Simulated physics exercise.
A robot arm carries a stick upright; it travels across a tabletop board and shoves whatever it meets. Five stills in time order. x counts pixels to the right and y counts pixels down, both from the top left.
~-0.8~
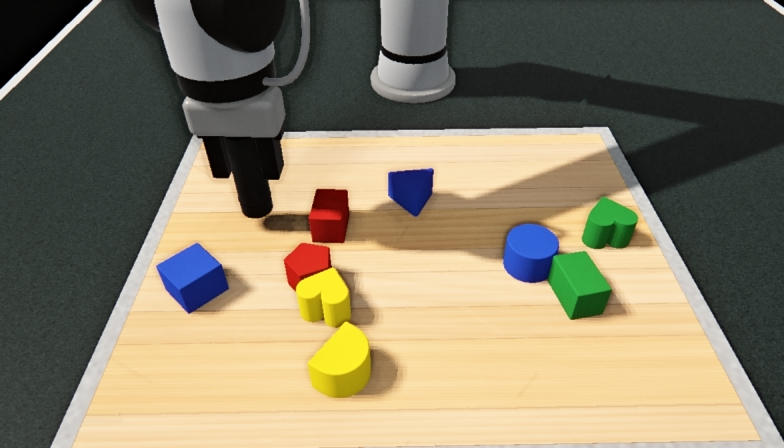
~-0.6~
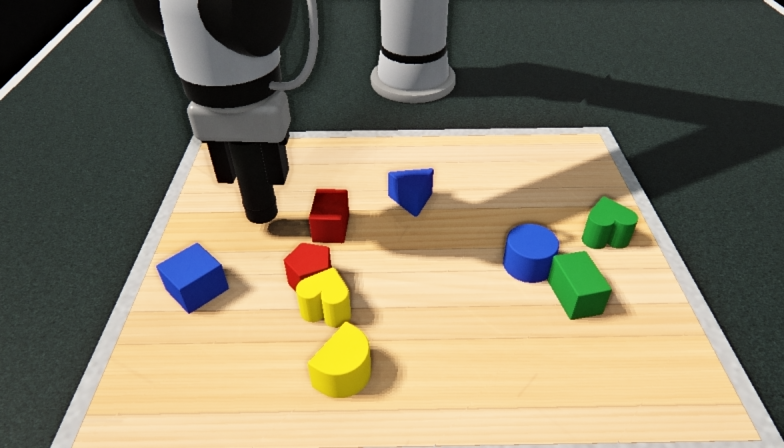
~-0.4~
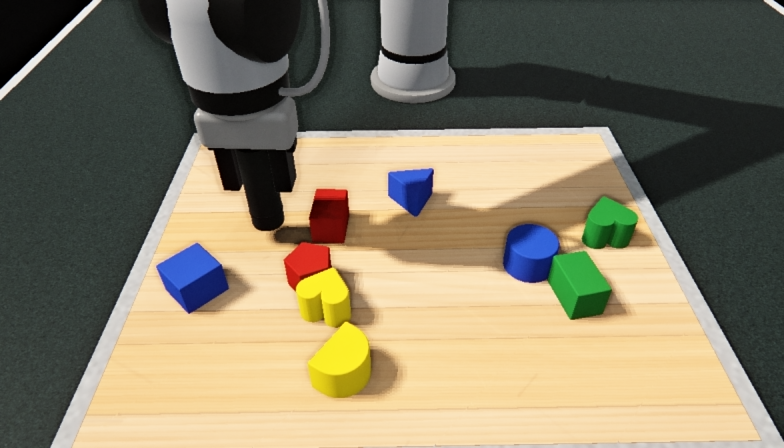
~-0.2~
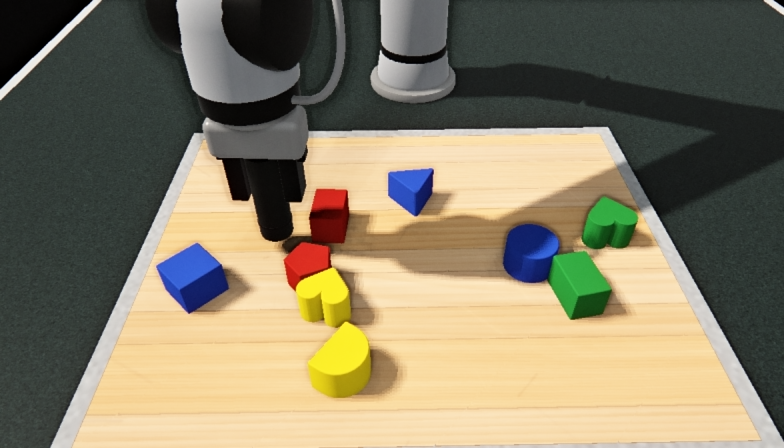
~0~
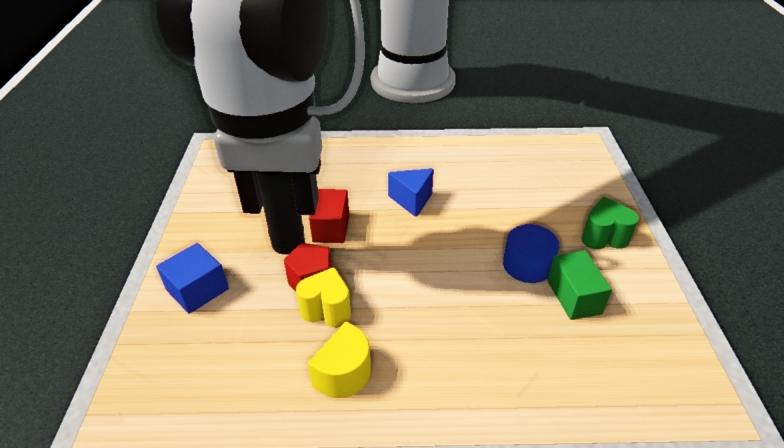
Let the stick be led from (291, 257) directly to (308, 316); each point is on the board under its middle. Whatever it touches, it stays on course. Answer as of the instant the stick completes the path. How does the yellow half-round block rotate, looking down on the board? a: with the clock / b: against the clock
I choose a.
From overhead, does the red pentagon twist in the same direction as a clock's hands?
Short answer: No.
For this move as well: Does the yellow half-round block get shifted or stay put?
Moved away.
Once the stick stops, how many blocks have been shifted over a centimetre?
Going by the path, three or more of them shift by more than about 1 cm.
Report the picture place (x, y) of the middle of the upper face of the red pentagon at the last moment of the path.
(343, 299)
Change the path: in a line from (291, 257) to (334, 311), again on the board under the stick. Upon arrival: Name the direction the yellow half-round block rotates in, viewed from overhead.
The turn is clockwise.
What follows on the original path. Halfway along, stick at (296, 274); red pentagon at (326, 276); yellow heart-shaped block at (340, 305); yellow half-round block at (344, 354).
At the end, stick at (305, 303); red pentagon at (343, 299), turned 20° anticlockwise; yellow heart-shaped block at (370, 325); red oblong in place; yellow half-round block at (353, 362), turned 50° clockwise.
